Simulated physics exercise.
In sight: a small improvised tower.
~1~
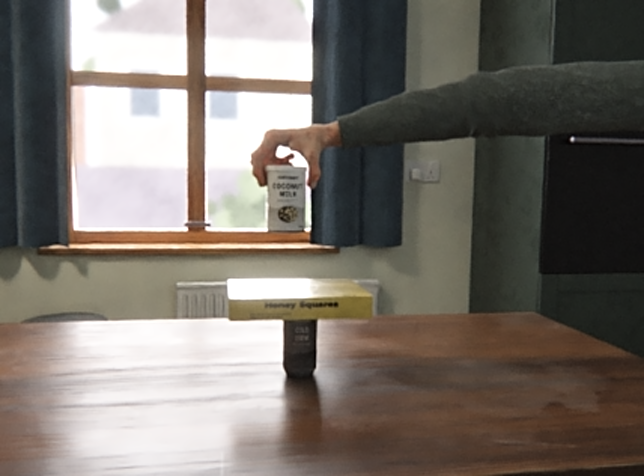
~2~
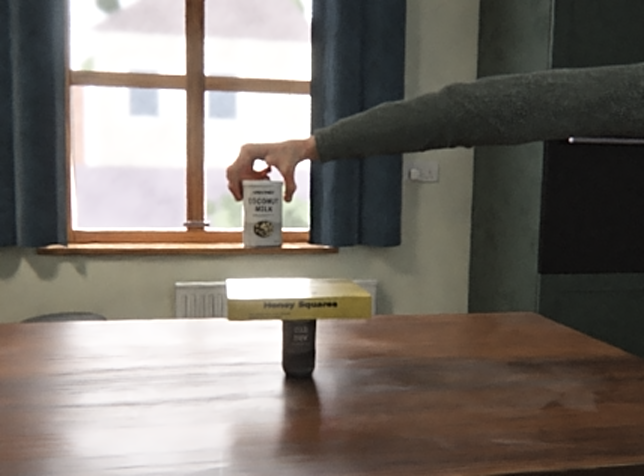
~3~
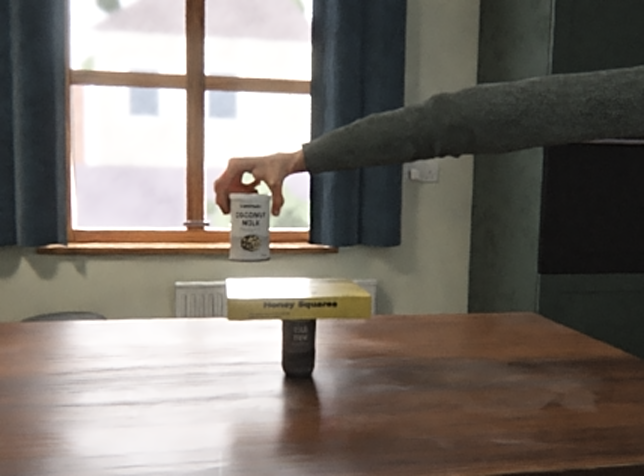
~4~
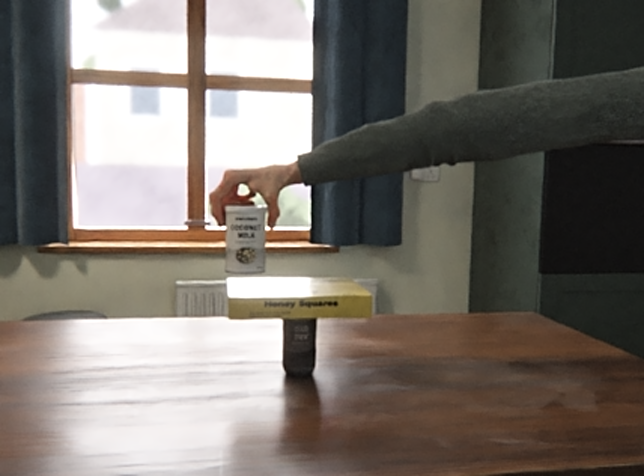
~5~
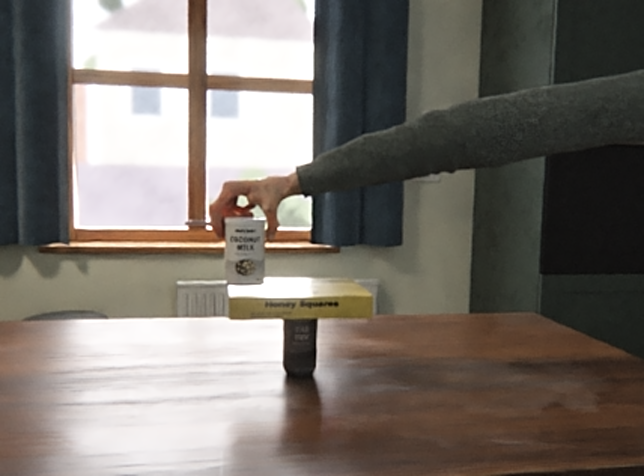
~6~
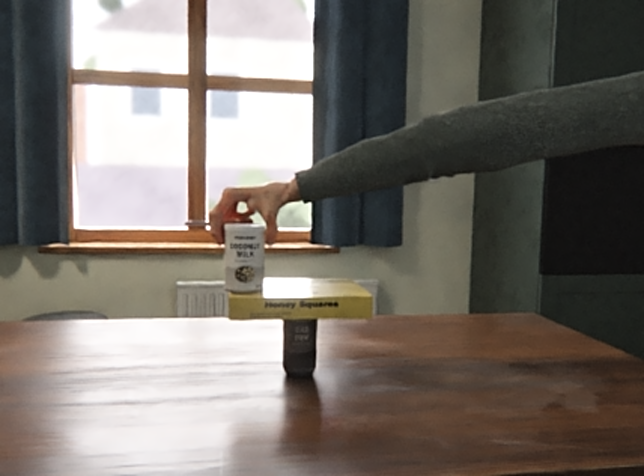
At first, a hand holds a white tin of coconut milk in the air above a yellow box balanced on a dark can on a wooden table. The hand moves the tin left and lowers it, then sets it on the box's left end, fingers still gripping it.
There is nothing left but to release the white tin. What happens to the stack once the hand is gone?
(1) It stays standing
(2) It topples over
2, it topples over.
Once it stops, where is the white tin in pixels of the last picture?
End position: Approximately (178, 365).
Then, 0.90 s past the last view, white tin now fallen; yellow packet rocked 55° from its first pose.
Then, 1.00 s past the last view, yellow packet rocked 74° from its first pose.
Then, 1.50 s past the last view, yellow packet now fallen.
Finally, fallen, yellow packet and white tin; grey can still in place. Final places as the last picture's camera would see them, white tin near (179, 365). The stack loses its balance.
